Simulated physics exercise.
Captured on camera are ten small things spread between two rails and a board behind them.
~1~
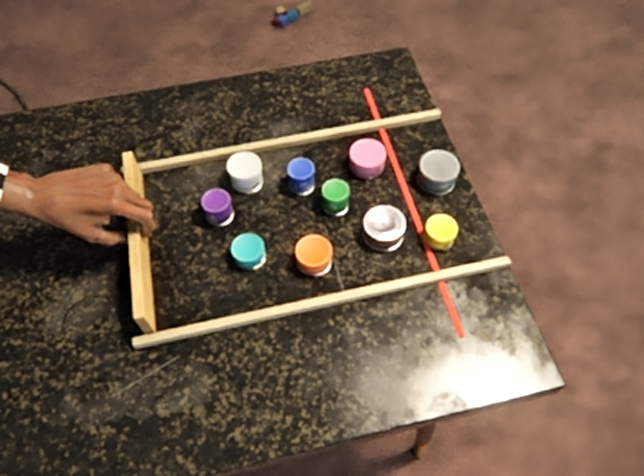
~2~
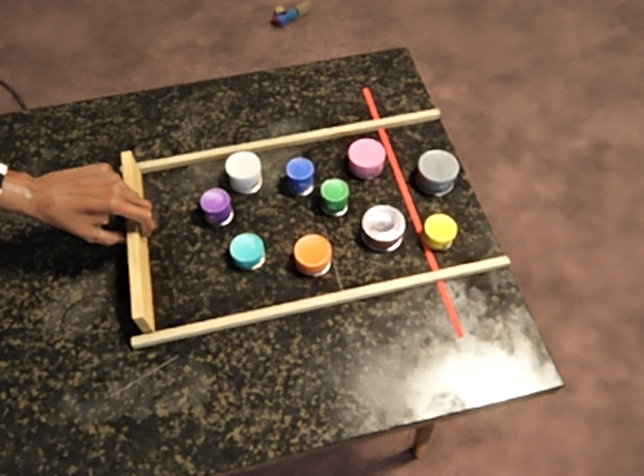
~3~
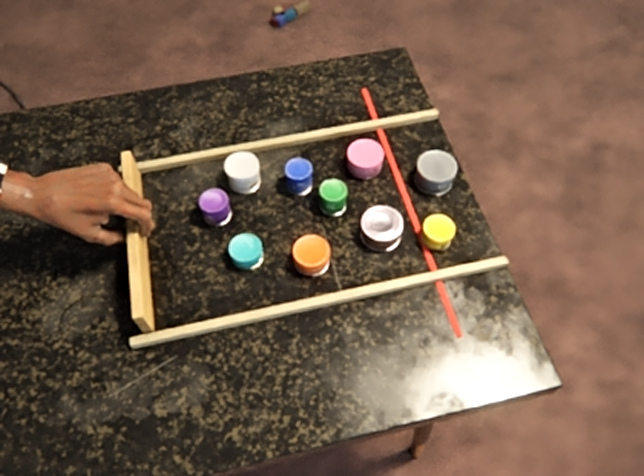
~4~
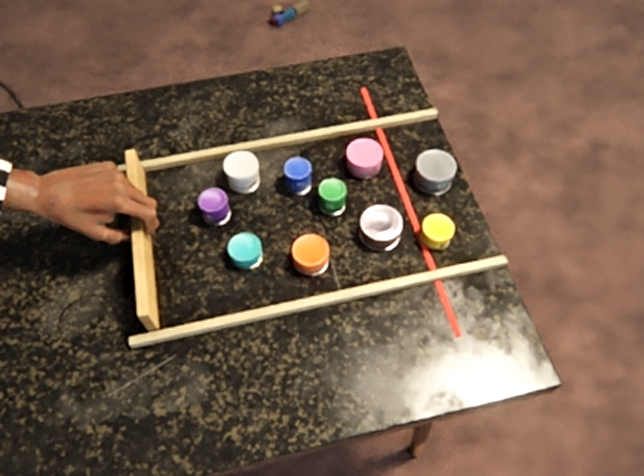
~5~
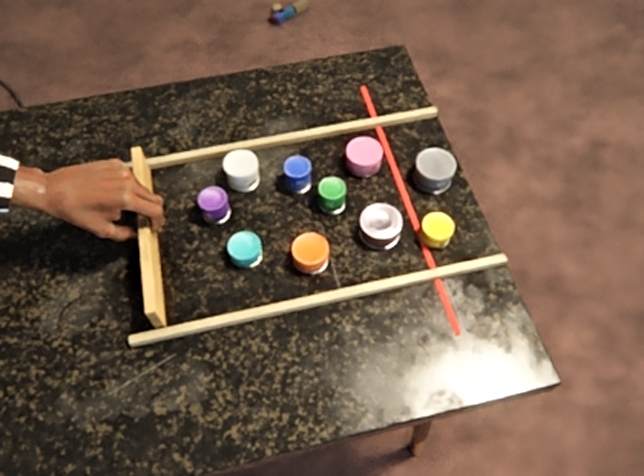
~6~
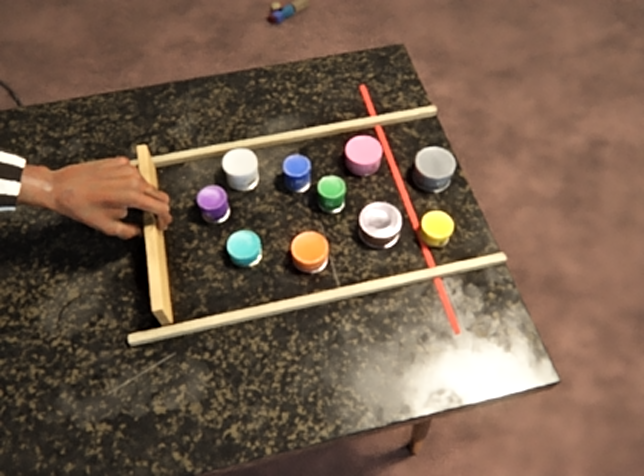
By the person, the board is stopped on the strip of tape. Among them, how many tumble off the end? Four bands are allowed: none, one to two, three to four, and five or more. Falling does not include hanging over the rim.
After the sweep, the pieces gone from the top come to zero, as it turns out.
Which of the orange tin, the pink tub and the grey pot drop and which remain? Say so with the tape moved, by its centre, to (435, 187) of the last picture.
Orange tin stays put, pink tub goes off, grey pot goes off.
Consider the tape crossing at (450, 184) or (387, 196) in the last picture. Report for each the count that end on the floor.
In that order 5 and 0.
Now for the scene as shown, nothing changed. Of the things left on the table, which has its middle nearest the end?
It's the grey pot that is foremost.
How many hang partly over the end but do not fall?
Count of overhanging things: 1.
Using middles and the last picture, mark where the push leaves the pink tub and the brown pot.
The pink tub ends up near (429, 140), and the brown pot near (461, 208).
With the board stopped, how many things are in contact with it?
Total: 5.
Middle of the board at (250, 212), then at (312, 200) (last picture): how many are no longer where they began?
I get 3 at the one place and 6 at the other.
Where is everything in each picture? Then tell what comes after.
Grey pot (438, 173); yellow tin (440, 233); pink tub (367, 159); board (138, 238); tape (408, 196), in the first picture.
Yellow tin (439, 233); turquoise tin (248, 252), in the second picture.
Pink tub (365, 159); board (137, 238), in the third picture.
Grey pot (434, 173); white tin (242, 173), in the fourth picture.
Yellow tin (436, 231); blue tin (298, 175), in the fifth picture.
Grey pot (433, 170); yellow tin (436, 230); pink tub (363, 156); board (154, 231); tape (404, 193), in the sixth picture.
A little later, none off yet; grey pot at rest near (433, 170); yellow tin at rest near (436, 230); pink tub at rest near (363, 156).
Next, none off yet; grey pot at rest near (433, 170); yellow tin shifted a little near (451, 231); pink tub shifted about its own width near (389, 150).
When it is over, the number that fall off is zero.
